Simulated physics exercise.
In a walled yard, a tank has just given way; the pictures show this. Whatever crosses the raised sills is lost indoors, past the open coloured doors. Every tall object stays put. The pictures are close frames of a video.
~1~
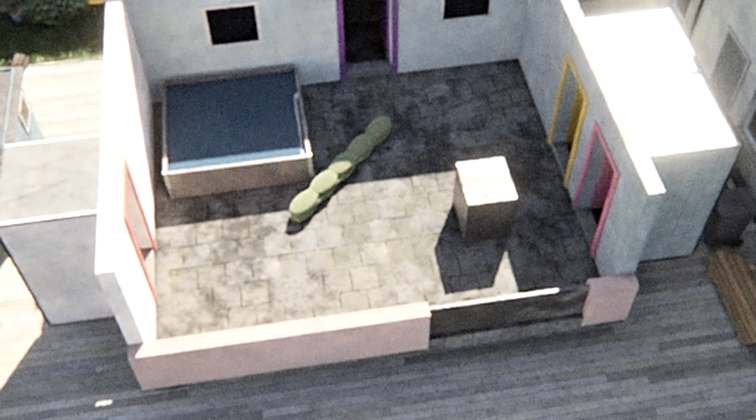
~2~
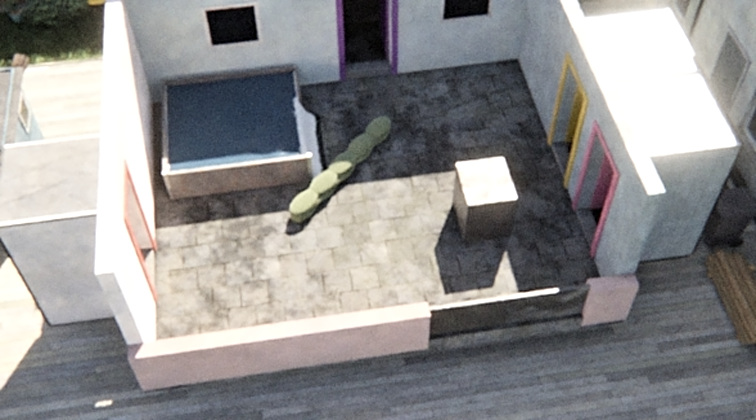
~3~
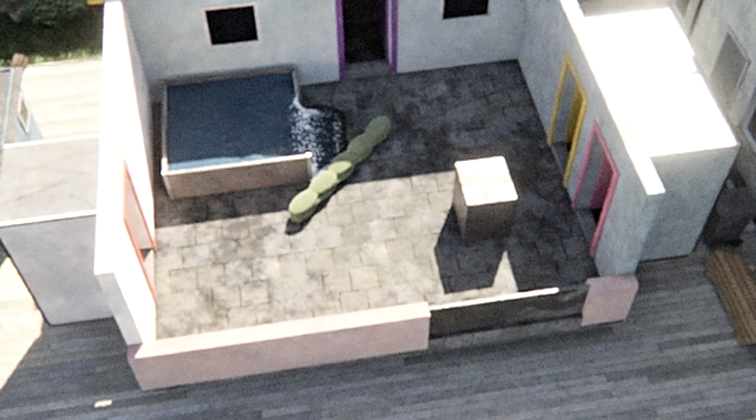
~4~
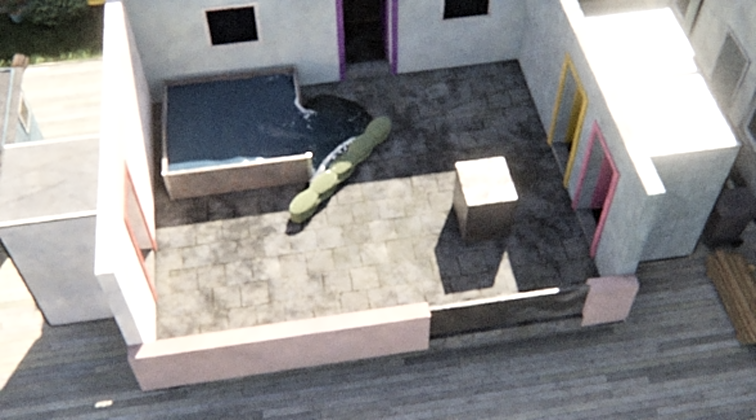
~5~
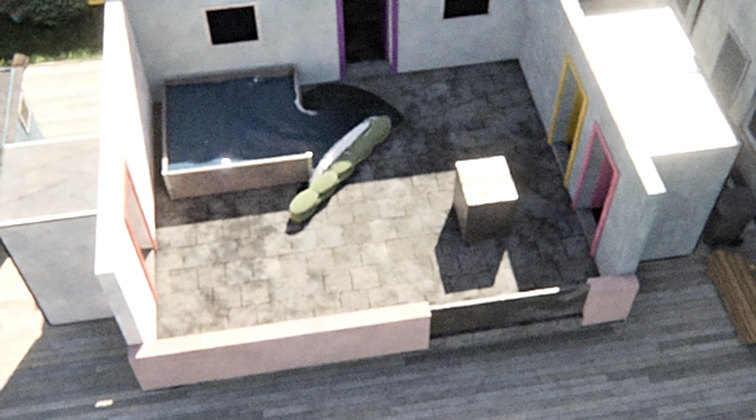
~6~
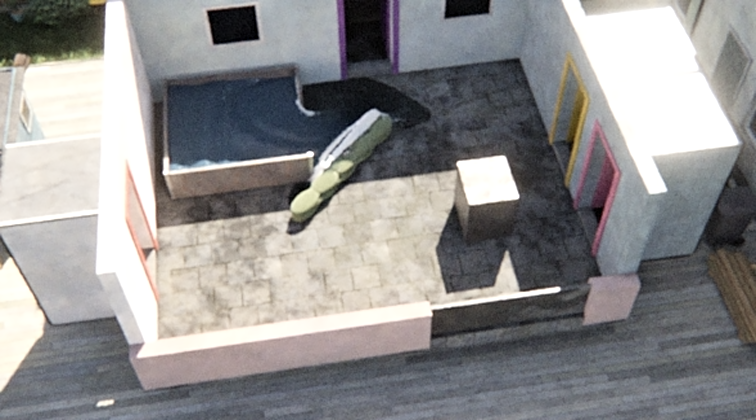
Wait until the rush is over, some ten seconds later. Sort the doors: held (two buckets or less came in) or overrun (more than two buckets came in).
Sorted: Yellow door held, red door held, purple door overrun, pink door overrun.
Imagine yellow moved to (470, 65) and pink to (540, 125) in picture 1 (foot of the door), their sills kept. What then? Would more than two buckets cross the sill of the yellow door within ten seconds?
In short: The yellow one goes over.
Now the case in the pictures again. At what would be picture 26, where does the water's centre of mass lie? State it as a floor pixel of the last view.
It is near (320, 135).
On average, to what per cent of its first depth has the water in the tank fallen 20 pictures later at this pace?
Roughly 44 %.
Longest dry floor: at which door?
The pink-painted one.
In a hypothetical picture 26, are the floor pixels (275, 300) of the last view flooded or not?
Call it spared.
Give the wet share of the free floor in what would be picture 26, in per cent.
Roughly 45 percent.
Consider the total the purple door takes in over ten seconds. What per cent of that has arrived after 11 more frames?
My estimate is close to 30 per cent.
A moment on, water covers 20 % of the floor; the yellow door not reached, the red door not reached, the purple door wet at the sill, nothing in, the pink door not reached.
Next, water covers 40 % of the floor; the yellow door not reached, the red door not reached, the purple door over two buckets in, the pink door not reached.
Then, water covers 45 % of the floor; the yellow door wet at the sill, nothing in, the red door wet at the sill, nothing in, the purple door far over two buckets in, the pink door not reached.
Later, water covers 70 % of the floor; the yellow door wet at the sill, nothing in, the red door wet at the sill, nothing in, the purple door far over two buckets in, the pink door wet at the sill, nothing in.
In the end, water covers 95 % of the floor; the yellow door wet at the sill, nothing in, the red door wet at the sill, nothing in, the purple door far over two buckets in, the pink door over two buckets in.
